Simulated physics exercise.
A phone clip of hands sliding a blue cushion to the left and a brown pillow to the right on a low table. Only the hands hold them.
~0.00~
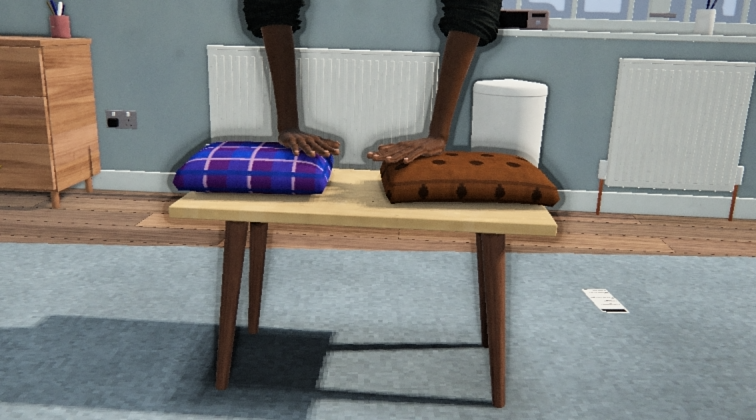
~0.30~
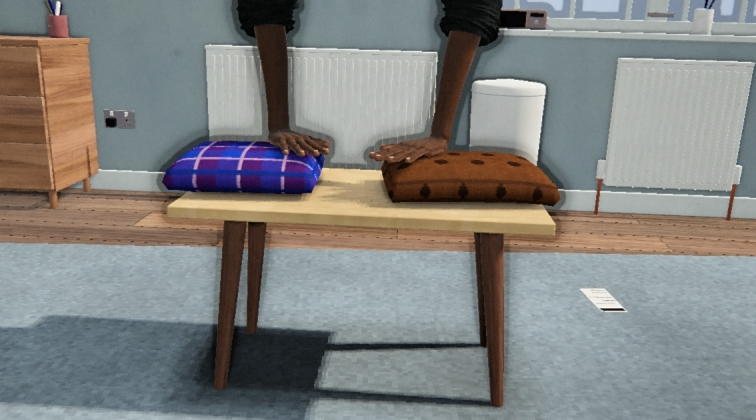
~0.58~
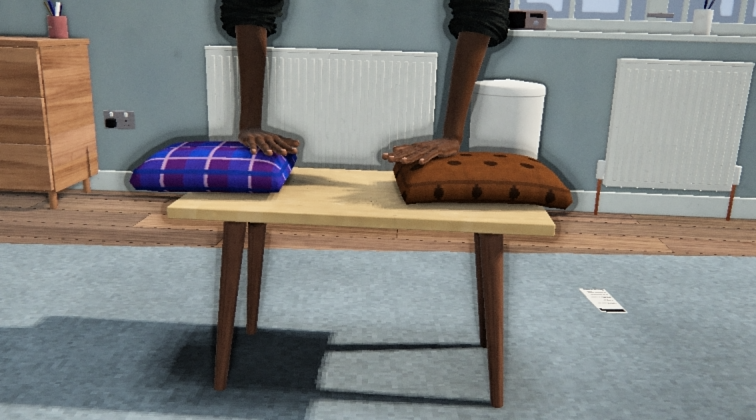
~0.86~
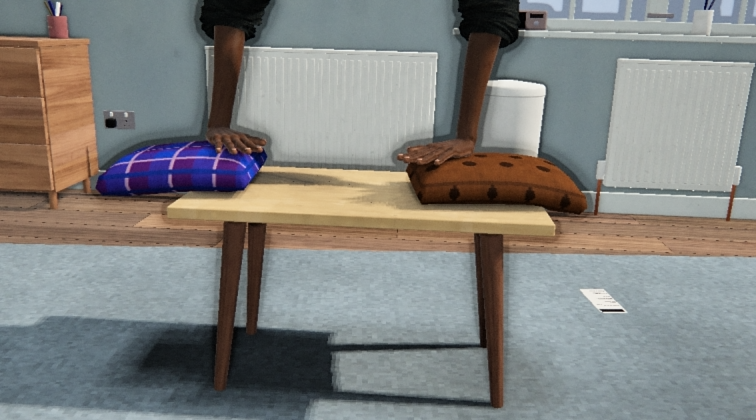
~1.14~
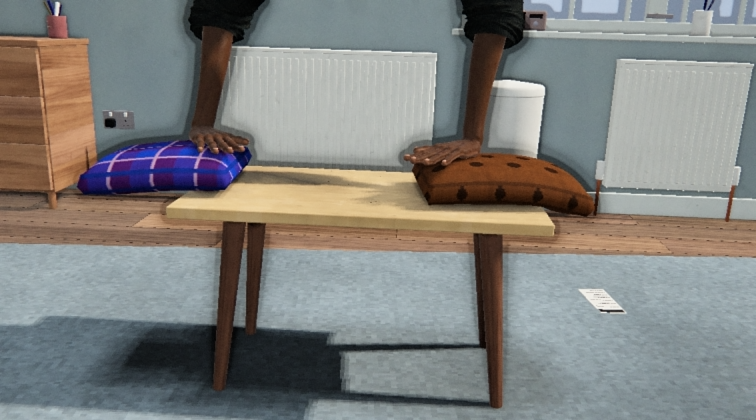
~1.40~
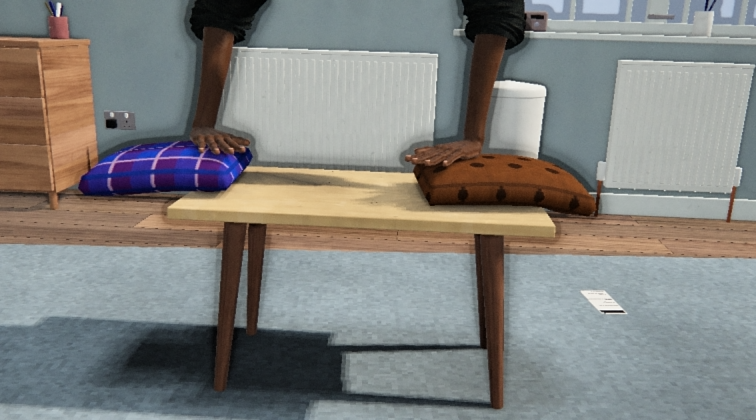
In a grey-blue room with radiators and a carpet bordered by wooden flooring, a still camera faces a low, pale-topped table from the front. A person's two dark-sleeved arms reach down onto a blue plaid cushion at left and a brown patterned pillow at right. The hands slide the cushion left well past the table's edge and the pillow a shorter way right, partly over its edge, then stay nearly motionless.
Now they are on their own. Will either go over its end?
As it turns out, the blue cushion goes down, the brown pillow stays up there.
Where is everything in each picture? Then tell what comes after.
Cushion tip (187, 174); pillow tip (546, 189), in the first picture.
Cushion tip (177, 174); pillow tip (547, 189), in the second picture.
Cushion tip (146, 174); pillow tip (558, 192), in the third picture.
Cushion tip (113, 180); pillow tip (573, 196), in the fourth picture.
Cushion tip (96, 179); pillow tip (579, 200), in the fifth picture.
Cushion tip (97, 180), well over half past the edge; pillow tip (581, 200), about a third past the edge, in the sixth picture.
After 1.68 s, cushion falling near (166, 209); pillow lying still.
After 1.92 s, cushion on the floor near (135, 283); pillow lying still.
After 2.18 s, cushion on the floor near (76, 341); pillow lying still.
At rest, cushion on the floor near (76, 331); pillow lying still. The blue cushion slumps off the end and the brown pillow remains on top.
